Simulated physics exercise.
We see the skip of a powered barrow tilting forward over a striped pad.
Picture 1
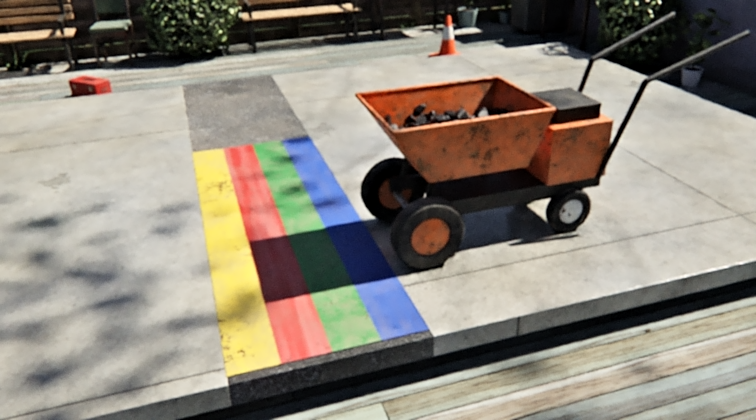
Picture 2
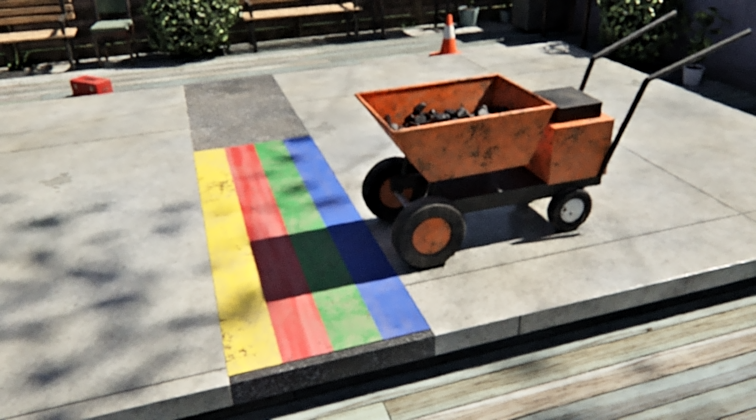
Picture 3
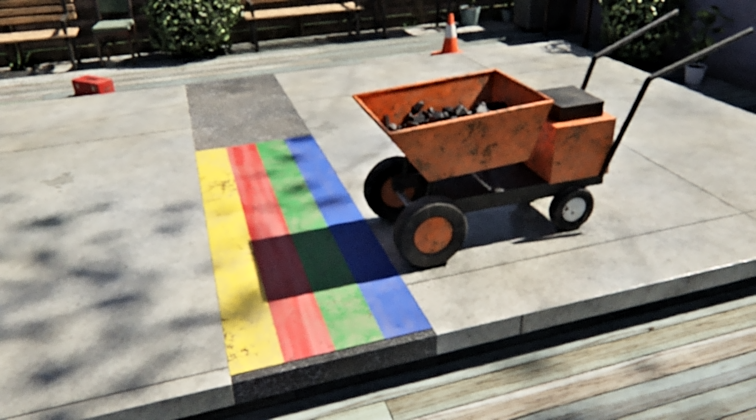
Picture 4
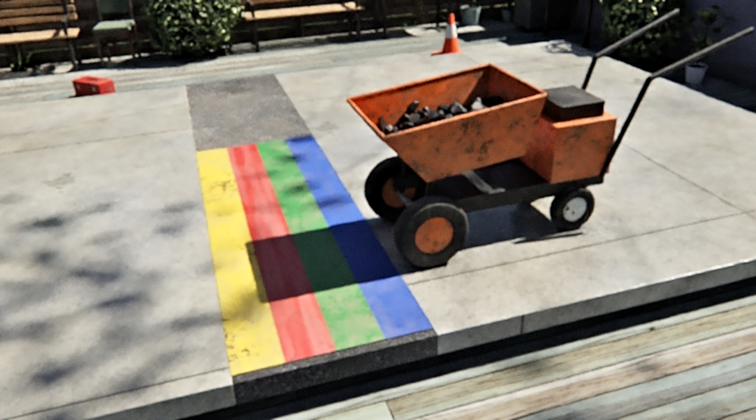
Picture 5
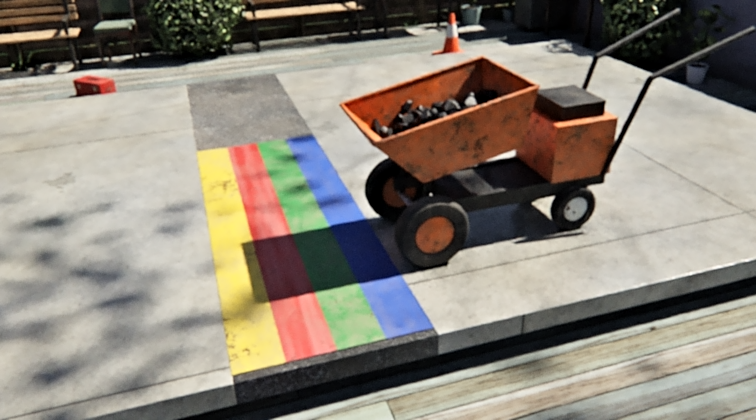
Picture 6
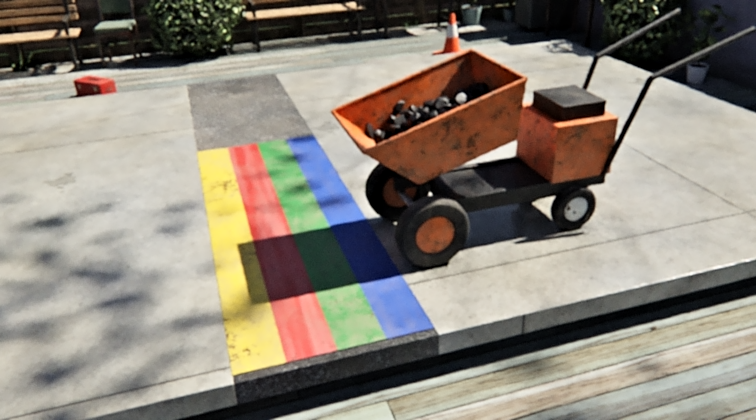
The orange skip of a powered barrow tilts gradually forward to the left, carrying dark lumps.
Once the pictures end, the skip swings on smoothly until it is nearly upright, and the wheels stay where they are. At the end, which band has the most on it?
The heap favours the red strip.
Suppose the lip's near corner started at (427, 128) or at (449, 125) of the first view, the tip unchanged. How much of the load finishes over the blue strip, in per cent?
Roughly 0 per cent, and 20 per cent.
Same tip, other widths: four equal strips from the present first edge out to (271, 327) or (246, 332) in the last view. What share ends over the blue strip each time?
Roughly 0 per cent, and 0 per cent.
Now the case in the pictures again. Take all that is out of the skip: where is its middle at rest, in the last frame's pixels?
Roughly at (273, 262).
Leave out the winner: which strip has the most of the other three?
It is yellow.
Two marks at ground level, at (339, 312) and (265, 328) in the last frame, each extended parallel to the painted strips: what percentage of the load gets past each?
Roughly 80 per cent, and 20 per cent.
Just after the last frame, skip tipped steeply; every one in the skip.
A moment on, skip tipped steeply; almost all in the skip; about a tenth over the red strip.
Further on, skip tipped right over; roughly a third in the skip; just a few over the green strip; roughly a third over the red strip; roughly a quarter over the yellow strip; about a tenth off the paint.
When it is over, skip tipped right over; roughly a quarter in the skip; not one over the blue strip; about a tenth over the green strip; roughly half over the red strip; roughly a quarter over the yellow strip; about a tenth off the paint.
